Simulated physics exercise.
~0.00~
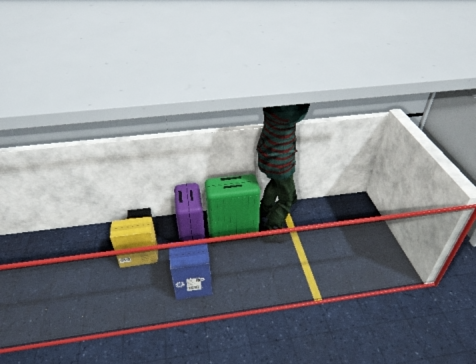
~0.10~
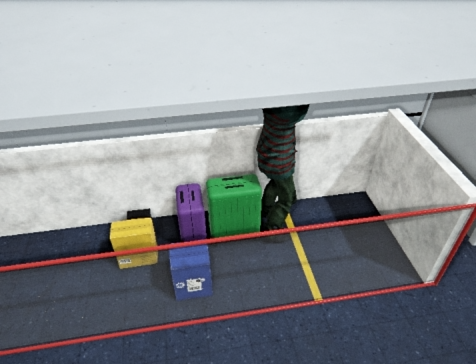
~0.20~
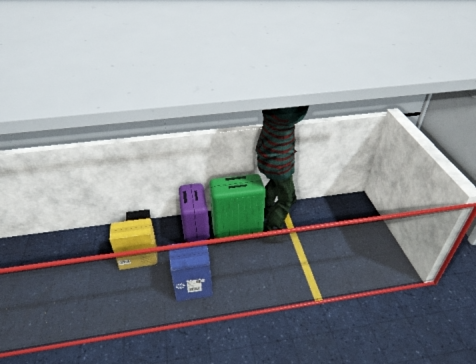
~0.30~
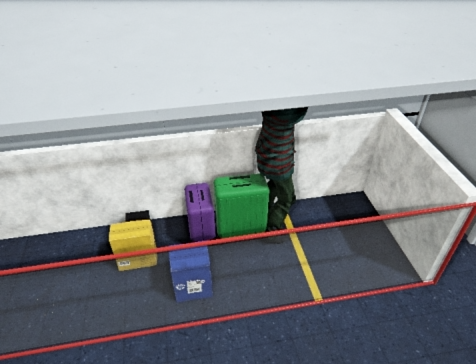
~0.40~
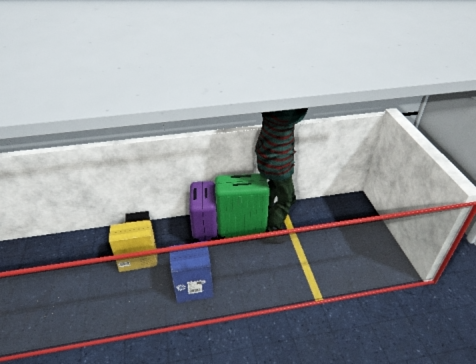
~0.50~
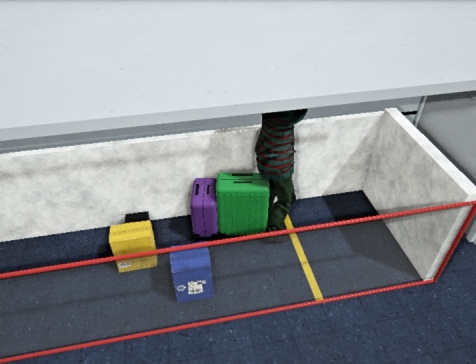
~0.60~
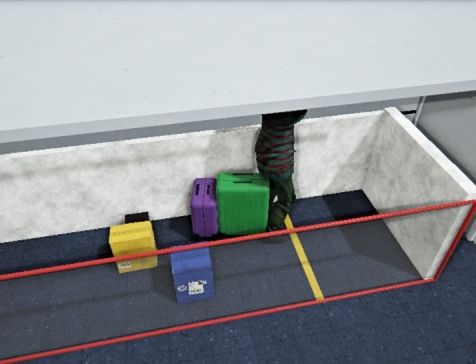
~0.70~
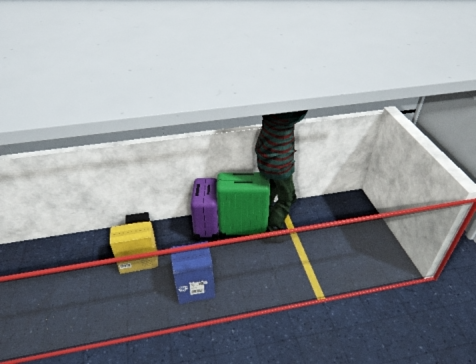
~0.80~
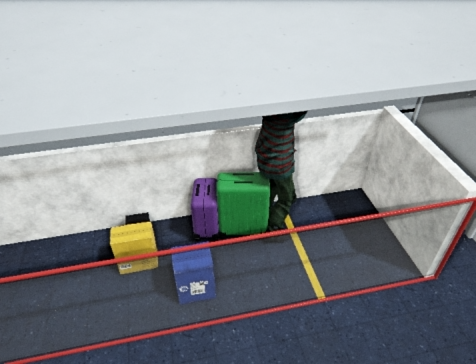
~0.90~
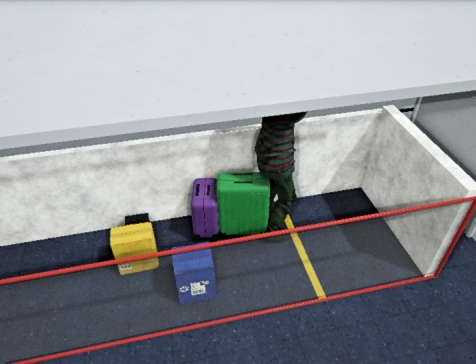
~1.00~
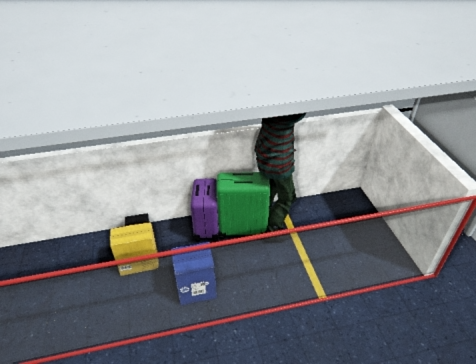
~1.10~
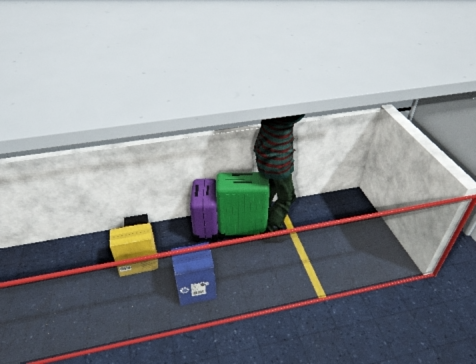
A purple case and a larger green case roll slightly right together along the walled bay, then stop upright beside a dark wrapped column, short of the yellow line, while the yellow carton, blue pack and black tub stay in place as the view drifts slightly.
